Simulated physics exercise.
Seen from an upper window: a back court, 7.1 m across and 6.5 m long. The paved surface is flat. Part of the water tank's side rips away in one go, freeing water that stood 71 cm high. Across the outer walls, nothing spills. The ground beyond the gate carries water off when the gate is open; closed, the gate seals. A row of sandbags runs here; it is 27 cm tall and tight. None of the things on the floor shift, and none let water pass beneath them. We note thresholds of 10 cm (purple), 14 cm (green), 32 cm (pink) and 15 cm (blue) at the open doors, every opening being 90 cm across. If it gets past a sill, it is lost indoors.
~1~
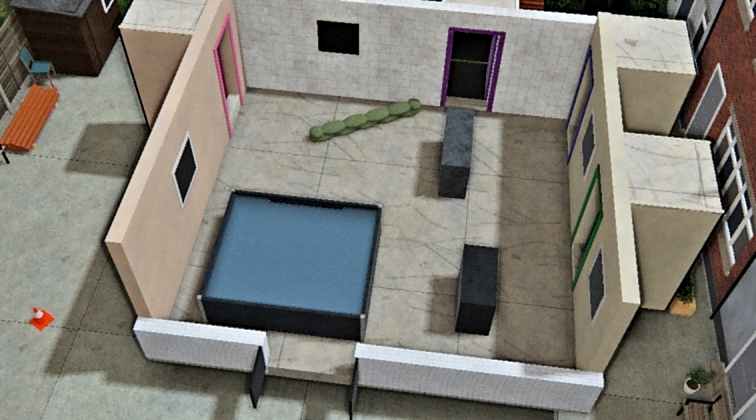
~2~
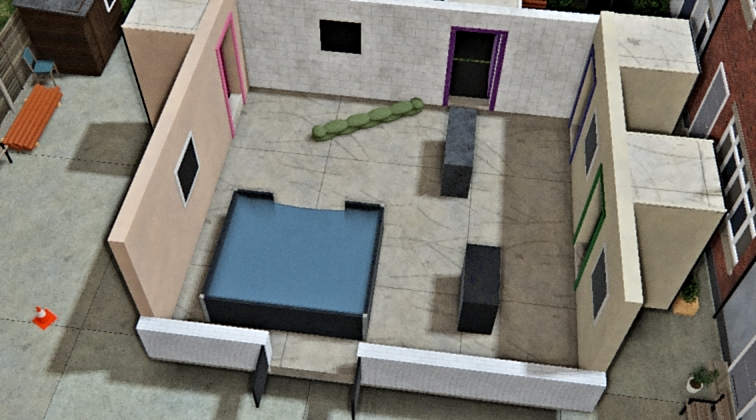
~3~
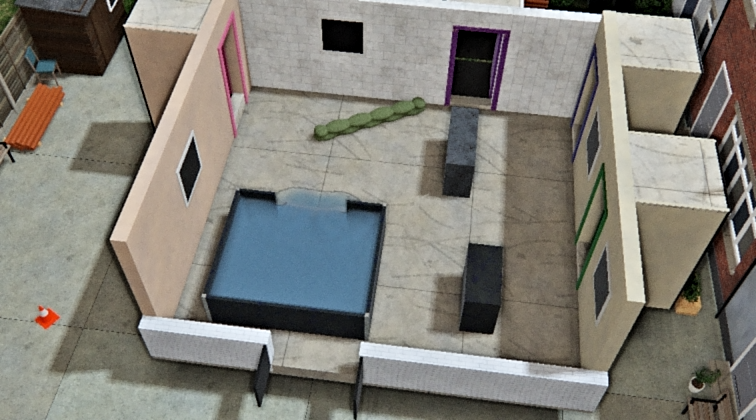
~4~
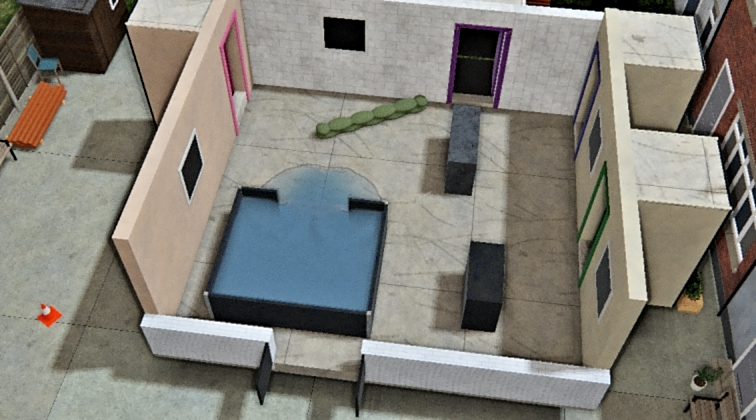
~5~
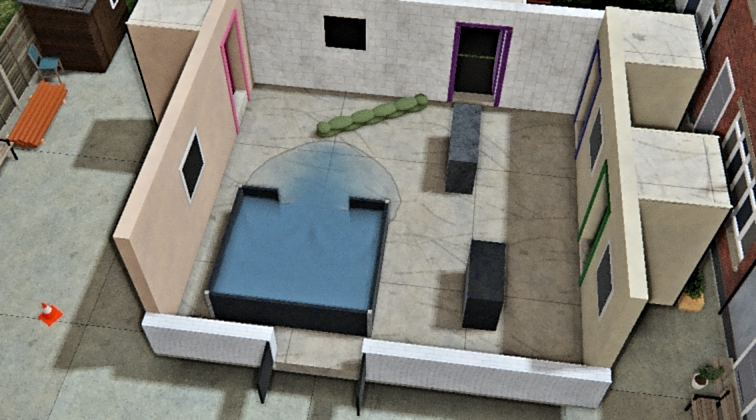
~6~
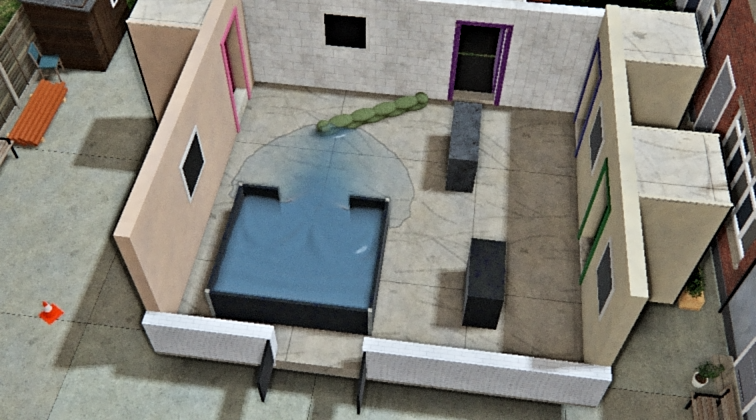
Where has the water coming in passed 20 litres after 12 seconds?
Outcome: The purple door will overshoot the limit. The green door will undershoot the limit. The pink door will undershoot the limit. The blue door will overshoot the limit.
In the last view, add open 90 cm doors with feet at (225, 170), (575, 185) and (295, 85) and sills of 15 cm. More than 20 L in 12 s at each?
Per doorway, in order: Insufficient / insufficient / sufficient.
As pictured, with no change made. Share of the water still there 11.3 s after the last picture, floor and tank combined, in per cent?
Some 90 in a hundred.
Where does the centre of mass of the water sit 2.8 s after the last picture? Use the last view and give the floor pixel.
At roughly (335, 195).
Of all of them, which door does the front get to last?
The green door.
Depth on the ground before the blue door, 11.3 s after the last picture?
About 10.5 centimetres.
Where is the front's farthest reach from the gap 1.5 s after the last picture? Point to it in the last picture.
I'd put it near pixel (547, 114) of the last picture.
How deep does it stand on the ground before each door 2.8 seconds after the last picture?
In cm: Purple 21, green 0, pink 23, blue 24.
Then, 0.7 s after the last picture water covers 30 % of the floor and is deepest (44 cm) near (314, 215); purple door not reached, green door not reached, pink door 7 cm at the sill, 0 L in, blue door not reached.
Then, 1.5 s after the last picture water covers 40 % of the floor and is deepest (42 cm) near (266, 98); purple door 20 cm at the sill, 8 L in, green door not reached, pink door 24 cm at the sill, 0 L in, blue door not reached.
Then, 2.8 s after the last picture water covers 45 % of the floor and is deepest (36 cm) near (415, 101); purple door 21 cm at the sill, 88 L in, green door not reached, pink door 23 cm at the sill, 1 L in, blue door 24 cm at the sill, 23 L in.
Then, 6.3 s after the last picture water covers 90 % of the floor and is deepest (22 cm) near (250, 96); purple door 13 cm at the sill, 165 L in, green door 4 cm at the sill, 0 L in, pink door 19 cm at the sill, 1 L in, blue door 17 cm at the sill, 97 L in.
Then, 11.3 s after the last picture water covers 95 % of the floor and is deepest (16 cm) near (199, 249); purple door 9 cm at the sill, 173 L in, green door 4 cm at the sill, 0 L in, pink door 10 cm at the sill, 1 L in, blue door 11 cm at the sill, 101 L in.
